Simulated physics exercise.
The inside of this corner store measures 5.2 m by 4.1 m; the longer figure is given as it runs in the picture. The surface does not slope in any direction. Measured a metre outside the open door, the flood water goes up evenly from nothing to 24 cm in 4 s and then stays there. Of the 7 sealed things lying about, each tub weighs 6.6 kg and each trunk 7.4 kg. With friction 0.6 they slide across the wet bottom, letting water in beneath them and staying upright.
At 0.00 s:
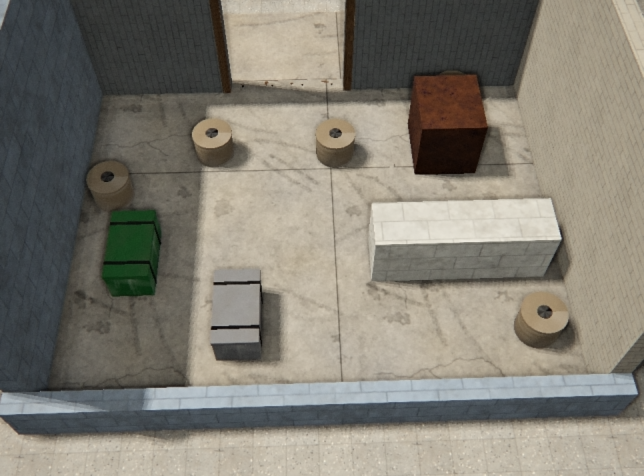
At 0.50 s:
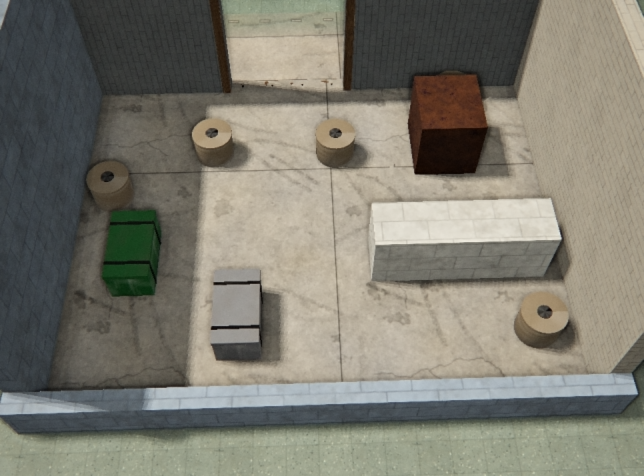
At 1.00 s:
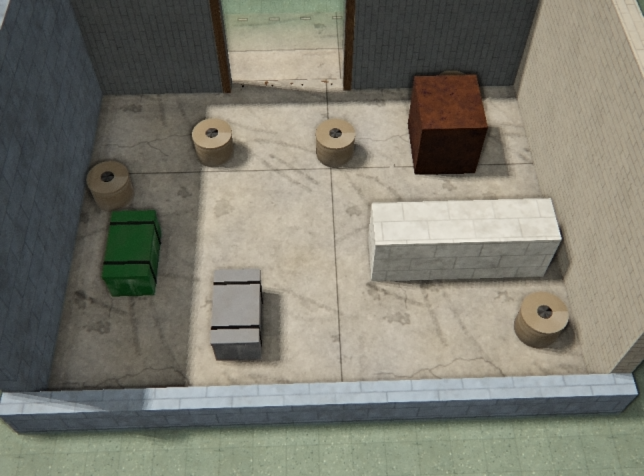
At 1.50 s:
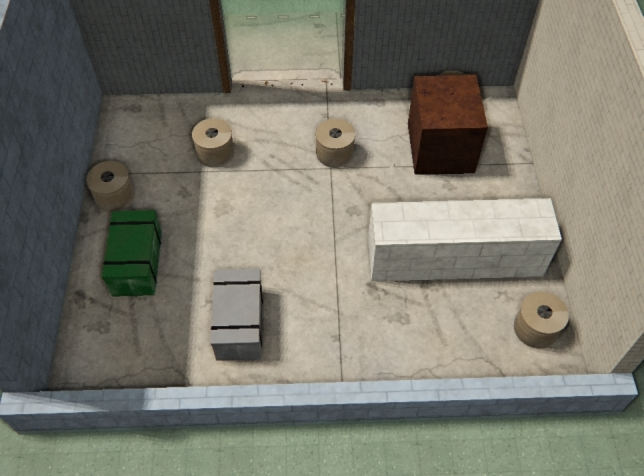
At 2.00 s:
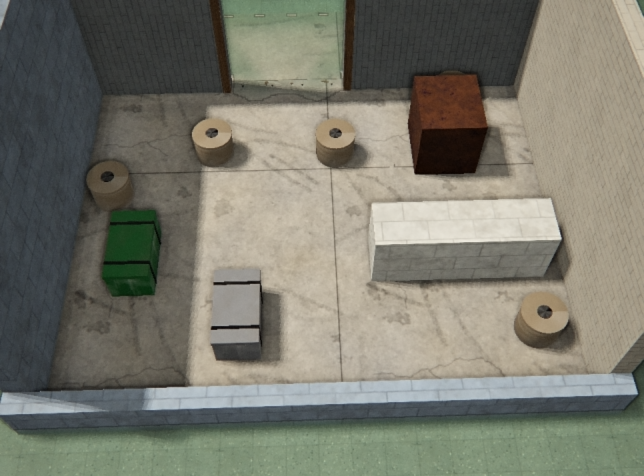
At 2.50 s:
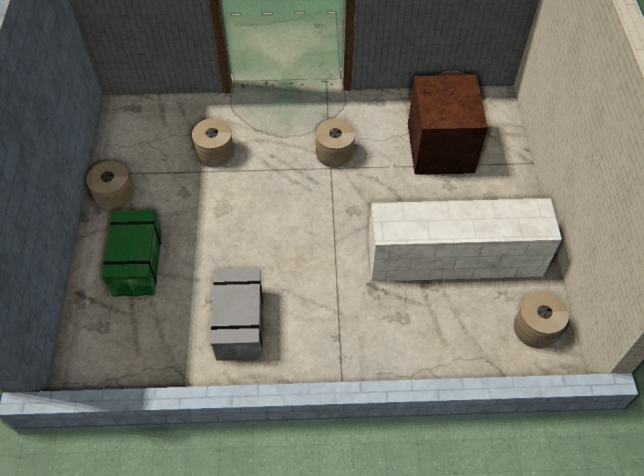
A corner store with a bare, stained concrete floor and an open doorway in the back wall is seen from above, the view held still. A green trunk sits at left near a grey one, with four tan spools around the room, a rust-brown crate at back right and a long white block below it. Greenish water spreads over the ground outside, then creeps through the doorway onto the floor, while every object stays put.
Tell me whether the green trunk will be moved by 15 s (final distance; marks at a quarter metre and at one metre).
My guess is it drifts off a long way.
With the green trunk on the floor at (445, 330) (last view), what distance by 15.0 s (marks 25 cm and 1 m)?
Well, it gets a small push.
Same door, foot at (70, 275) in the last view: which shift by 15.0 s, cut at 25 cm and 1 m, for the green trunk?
In that case the green trunk would have gone a great distance.
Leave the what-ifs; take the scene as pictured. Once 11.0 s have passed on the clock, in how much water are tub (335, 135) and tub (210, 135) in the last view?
First roughly 6 cm, second roughly 11 cm.
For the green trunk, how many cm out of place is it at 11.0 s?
Roughly 10 cm by then.
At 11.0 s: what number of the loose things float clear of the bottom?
Tally: 7 of them.
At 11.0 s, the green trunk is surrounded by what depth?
10 cm or so.
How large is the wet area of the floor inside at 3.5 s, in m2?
Some 3.0 m2 of it.
After 3.5 s the green trunk is near (129, 243), 0.0 m from its start, aground; 0 afloat.
After 6.8 s the green trunk is near (104, 250), 0.3 m from its start, afloat; 2 afloat.
After 11.0 s the green trunk is near (120, 236), 0.1 m from its start, afloat; 7 afloat.
After 15.0 s the green trunk is near (176, 89), 2.1 m from its start, afloat; 7 afloat.
